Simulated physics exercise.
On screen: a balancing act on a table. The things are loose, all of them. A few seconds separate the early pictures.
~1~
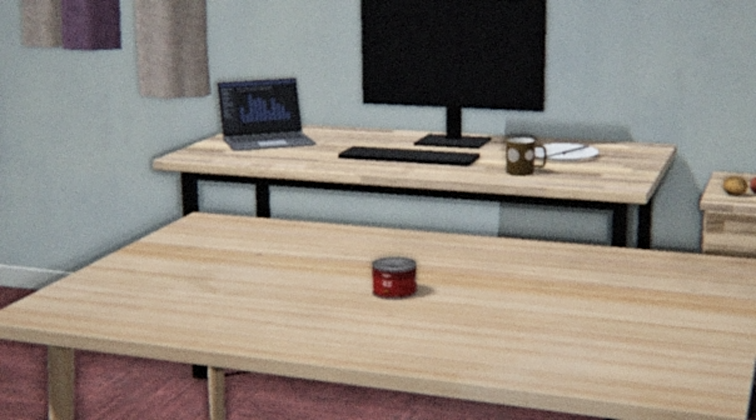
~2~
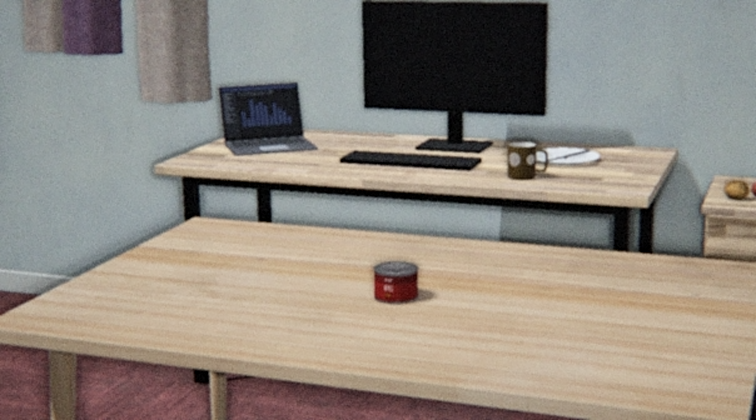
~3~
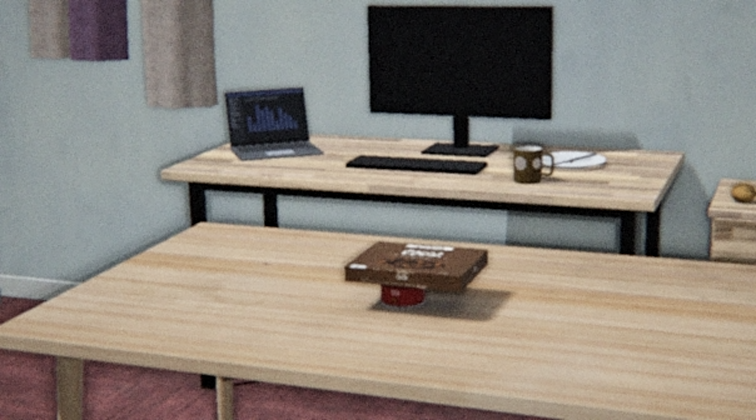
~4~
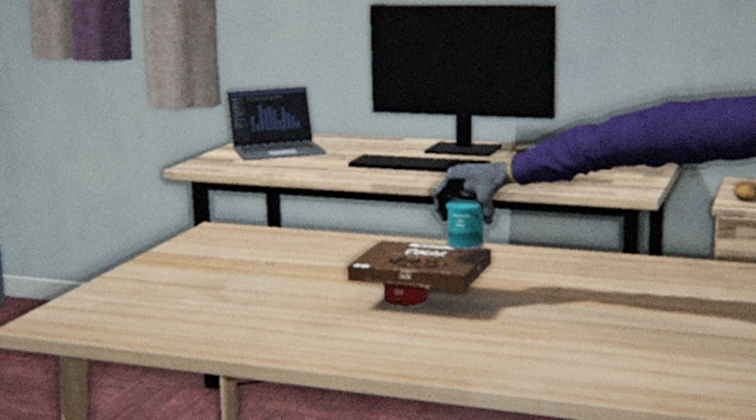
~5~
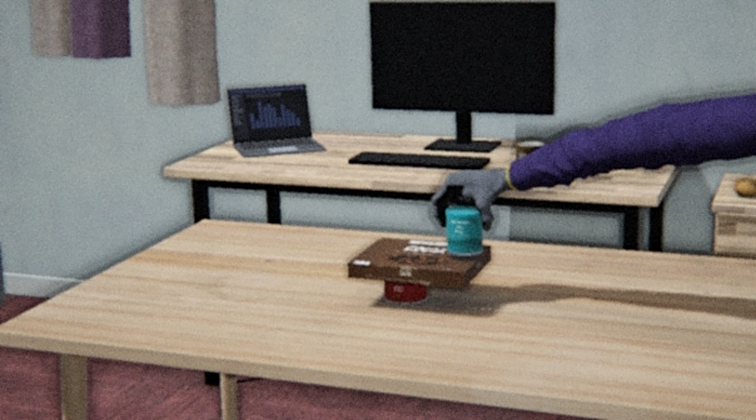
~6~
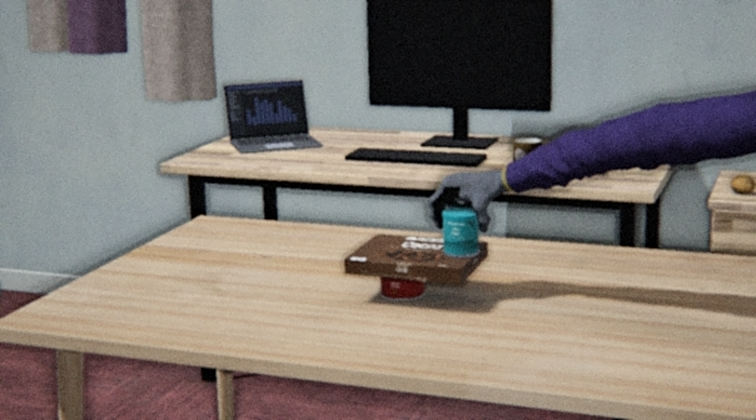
Gloved hand in a purple sleeve lowering a turquoise tin onto the right side of a brown box resting on a small red can.
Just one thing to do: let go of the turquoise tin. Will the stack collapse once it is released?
Yes, it collapses.
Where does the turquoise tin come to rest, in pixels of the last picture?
At about (561, 302).
Then, 0.40 s on from there, turquoise tin now fallen; brown packet turned 35° from how it was put.
Then, 0.60 s on from there, brown packet turned 18° from how it was put.
In the end, fallen, turquoise tin; moved from the start, brown packet; red tub unmoved. At the end, from the last picture's camera, turquoise tin near (561, 303). The stack loses its balance.
